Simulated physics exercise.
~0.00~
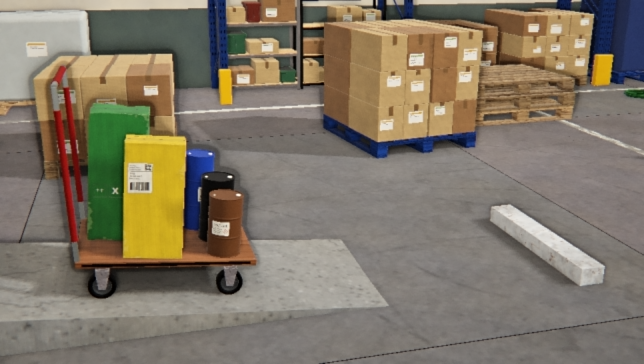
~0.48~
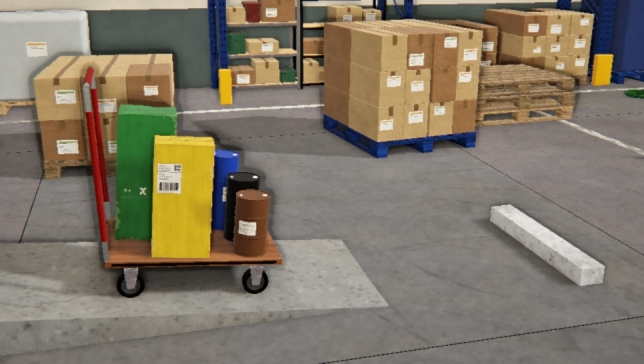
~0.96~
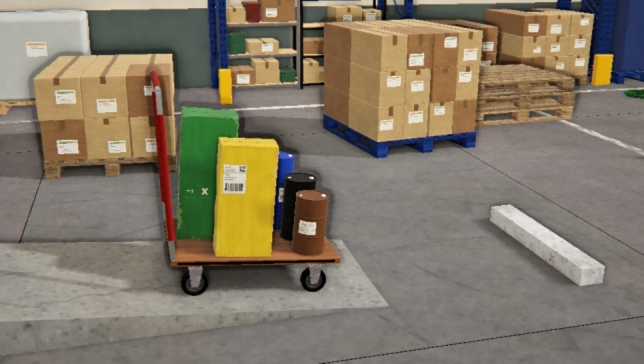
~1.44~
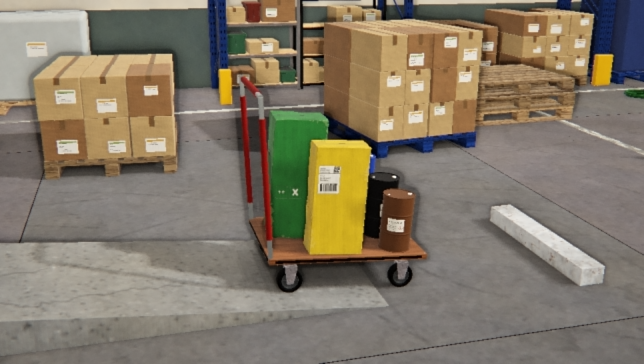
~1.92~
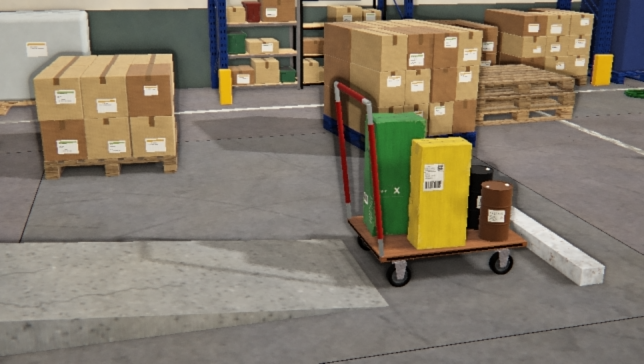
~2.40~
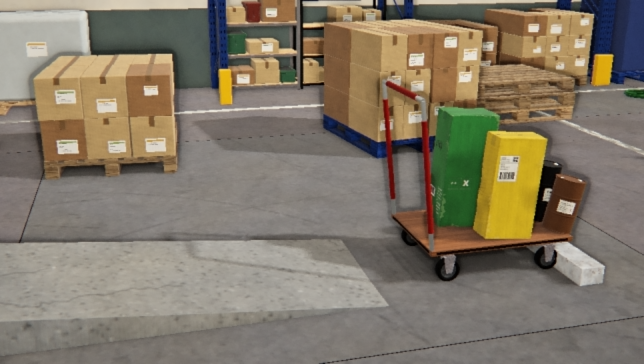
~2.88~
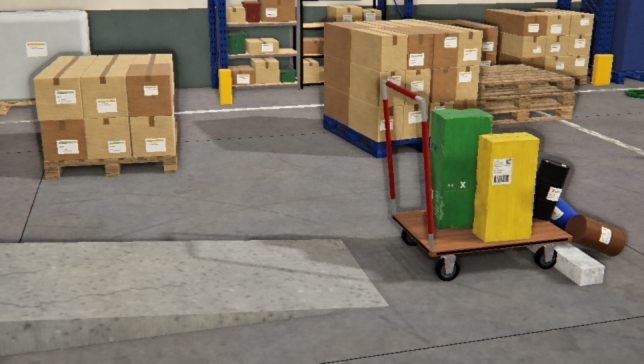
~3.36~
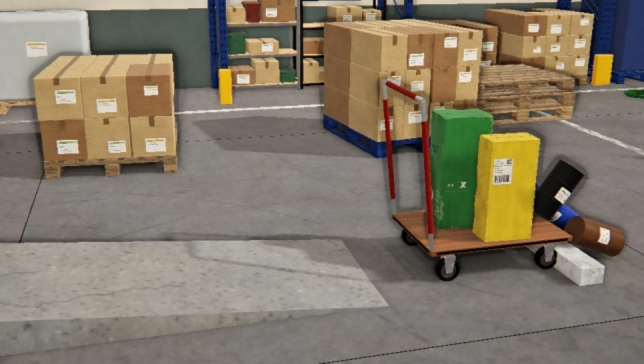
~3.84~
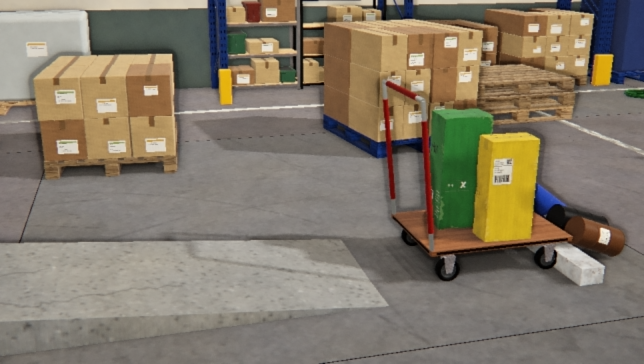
Flat trolley rolling right across a warehouse floor, stopping at a white kerb, three canisters toppling off while two boxes stay standing.
